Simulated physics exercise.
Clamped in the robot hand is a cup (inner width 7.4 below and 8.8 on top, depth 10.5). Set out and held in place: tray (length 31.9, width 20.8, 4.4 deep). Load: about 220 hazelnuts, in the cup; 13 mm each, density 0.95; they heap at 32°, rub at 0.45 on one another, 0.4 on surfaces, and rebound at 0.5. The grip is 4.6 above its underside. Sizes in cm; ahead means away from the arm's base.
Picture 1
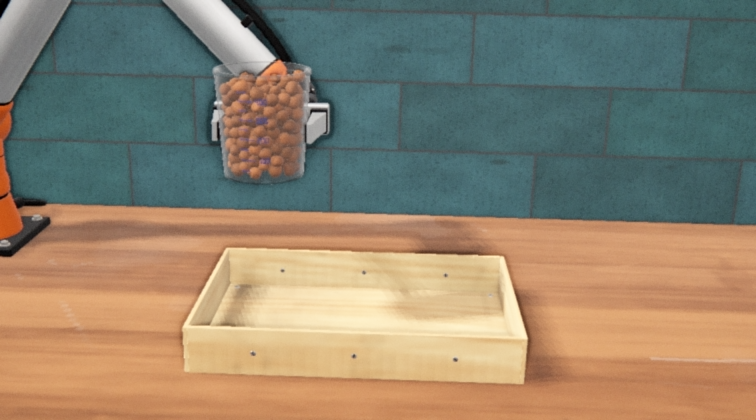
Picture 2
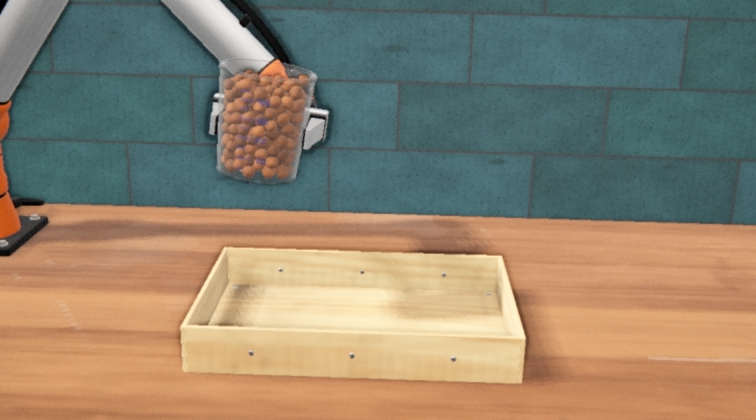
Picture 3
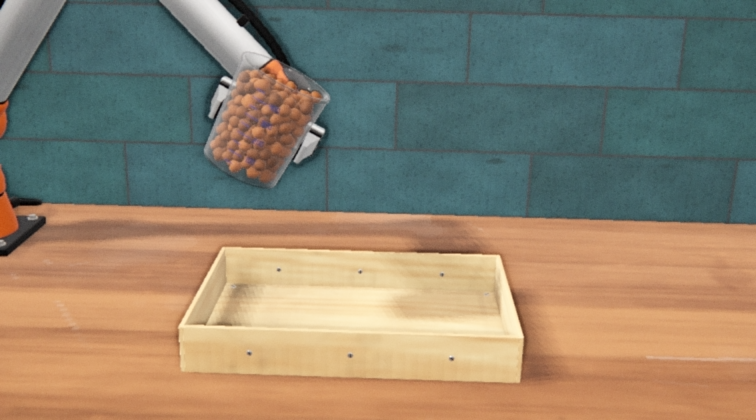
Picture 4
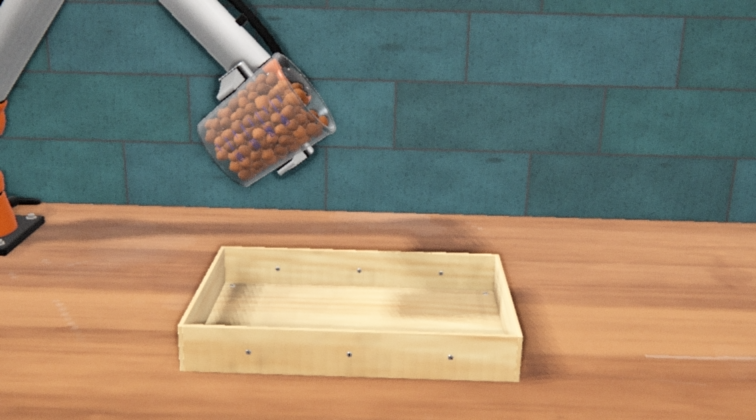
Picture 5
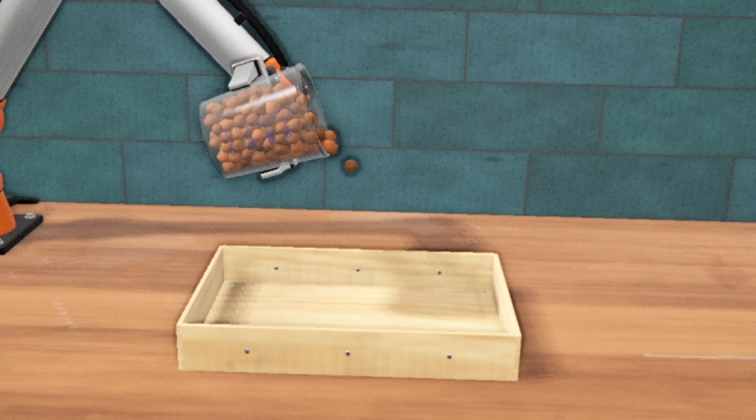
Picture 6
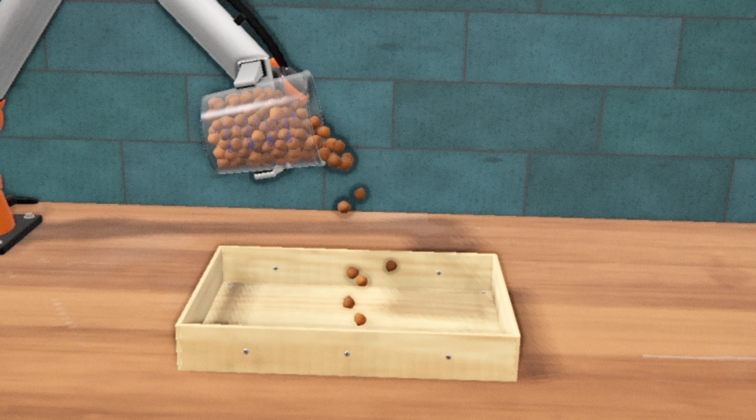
Above a wooden tray, a robot arm tips a clear cup rightward and brown balls tumble out.
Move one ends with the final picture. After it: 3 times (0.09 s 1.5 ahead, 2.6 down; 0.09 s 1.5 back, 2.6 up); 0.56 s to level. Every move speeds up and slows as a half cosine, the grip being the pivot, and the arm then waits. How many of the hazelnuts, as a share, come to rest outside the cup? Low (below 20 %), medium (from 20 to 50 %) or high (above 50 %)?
A medium share, from 20 to 50 %, ends outside the cup.
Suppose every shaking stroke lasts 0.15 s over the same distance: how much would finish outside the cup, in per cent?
Then about 20 per cent.
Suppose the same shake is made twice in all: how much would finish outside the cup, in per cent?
In that case some 30 per cent.
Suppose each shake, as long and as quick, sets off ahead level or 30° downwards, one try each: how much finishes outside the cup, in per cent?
About 70 and 50 per cent.
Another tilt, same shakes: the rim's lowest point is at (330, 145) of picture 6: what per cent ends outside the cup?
About 15 per cent.
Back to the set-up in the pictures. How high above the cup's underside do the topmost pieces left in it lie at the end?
Roughly 9.5 cm.
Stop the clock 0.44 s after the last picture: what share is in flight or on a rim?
Roughly 5 per cent.
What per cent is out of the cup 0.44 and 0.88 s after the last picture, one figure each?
About 20, 35.
Then, 0.44 s after the last picture, tilted 79° forward, highest piece 22 above the table; 172 in the cup, 38 in the tray, 11 in flight or on a rim.
Then, 0.88 s after the last picture, tilted 26° forward, highest piece 26 above the table; 148 in the cup, 72 in the tray, 1 in flight or on a rim.
Then, 1.30 s after the last picture, level, highest piece 27 above the table; 148 in the cup, 73 in the tray.
Then, 2.35 s after the last picture, level, highest piece 27 above the table; 148 in the cup, 73 in the tray.
Final count, 148 in the cup, 73 in the tray. That is 33 % outside the cup.
